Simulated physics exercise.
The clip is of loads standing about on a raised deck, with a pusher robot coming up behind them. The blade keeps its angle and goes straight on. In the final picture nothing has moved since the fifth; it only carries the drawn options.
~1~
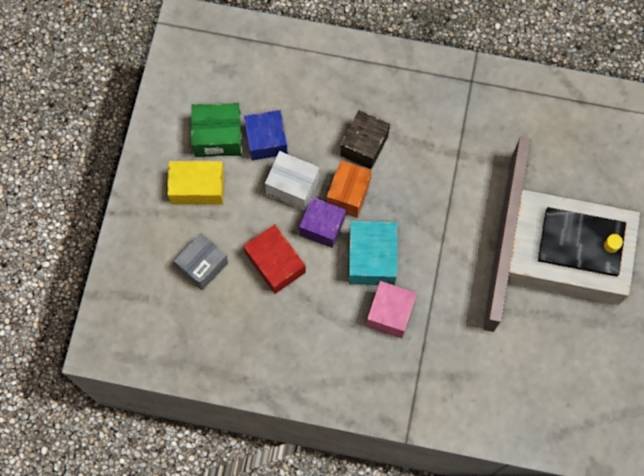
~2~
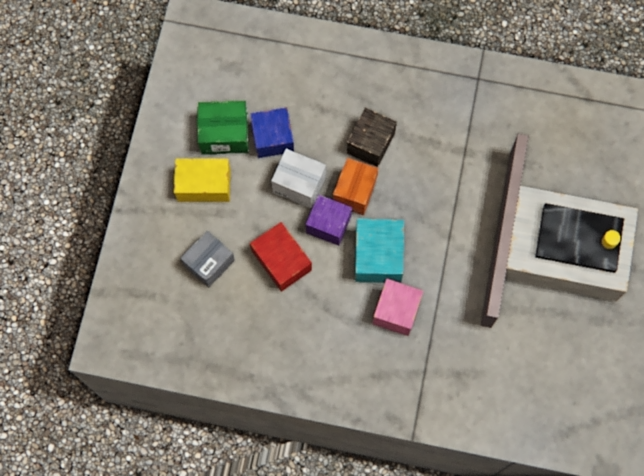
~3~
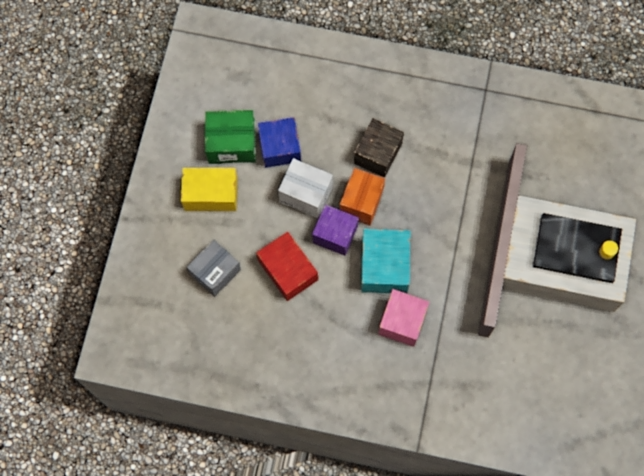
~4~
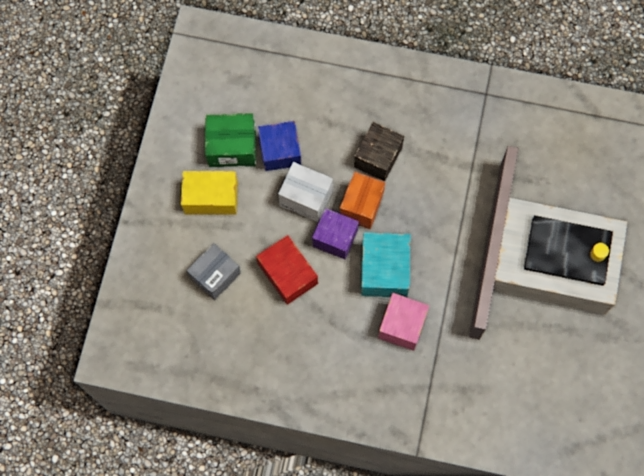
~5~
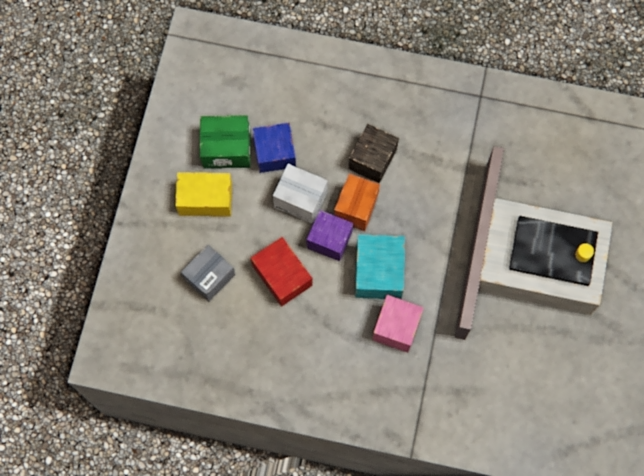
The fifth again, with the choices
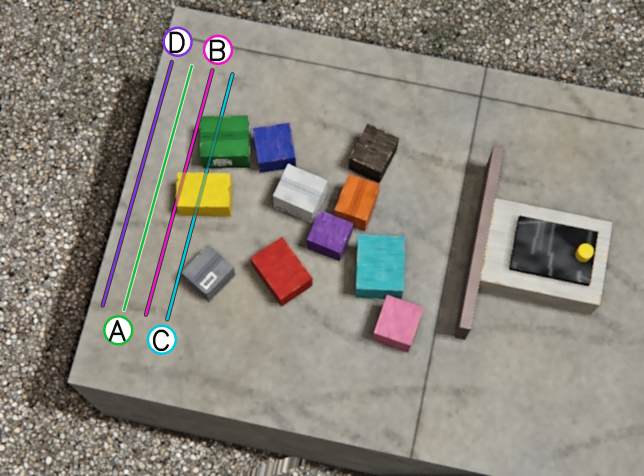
On a raised grey deck, colourful crates and boxes stood still in a loose cluster while a pusher robot with a wide front plate crept a little way left toward them.
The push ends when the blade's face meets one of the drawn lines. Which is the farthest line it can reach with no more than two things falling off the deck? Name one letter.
C.
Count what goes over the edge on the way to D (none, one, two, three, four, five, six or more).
In all, six or more.
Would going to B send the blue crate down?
Yes.
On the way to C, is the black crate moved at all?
Yes.
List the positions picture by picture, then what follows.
Robot (576, 240); black crate (365, 139); blue crate (266, 135), in the first frame.
Robot (574, 236); turquoise crate (379, 251), in the second frame.
Robot (572, 246); yellow crate (210, 190), in the third frame.
Robot (562, 249); purple crate (335, 234), in the fourth frame.
Robot (548, 249); red crate (282, 272); pink crate (398, 324); orange box (357, 202), in the fifth frame.
On the marked copy, A at (159, 184); B at (180, 188); C at (201, 193); D at (138, 180).
Following C. Soon after the start, robot (445, 228); pink crate (338, 324); black crate (369, 154).
Later, robot (342, 206); yellow crate (172, 181); green parcel (193, 133).
In the end, robot (265, 190); green parcel over the edge; yellow crate over the edge; two fallen.
As for the rest, A drops six; B drops five; D drops nine.
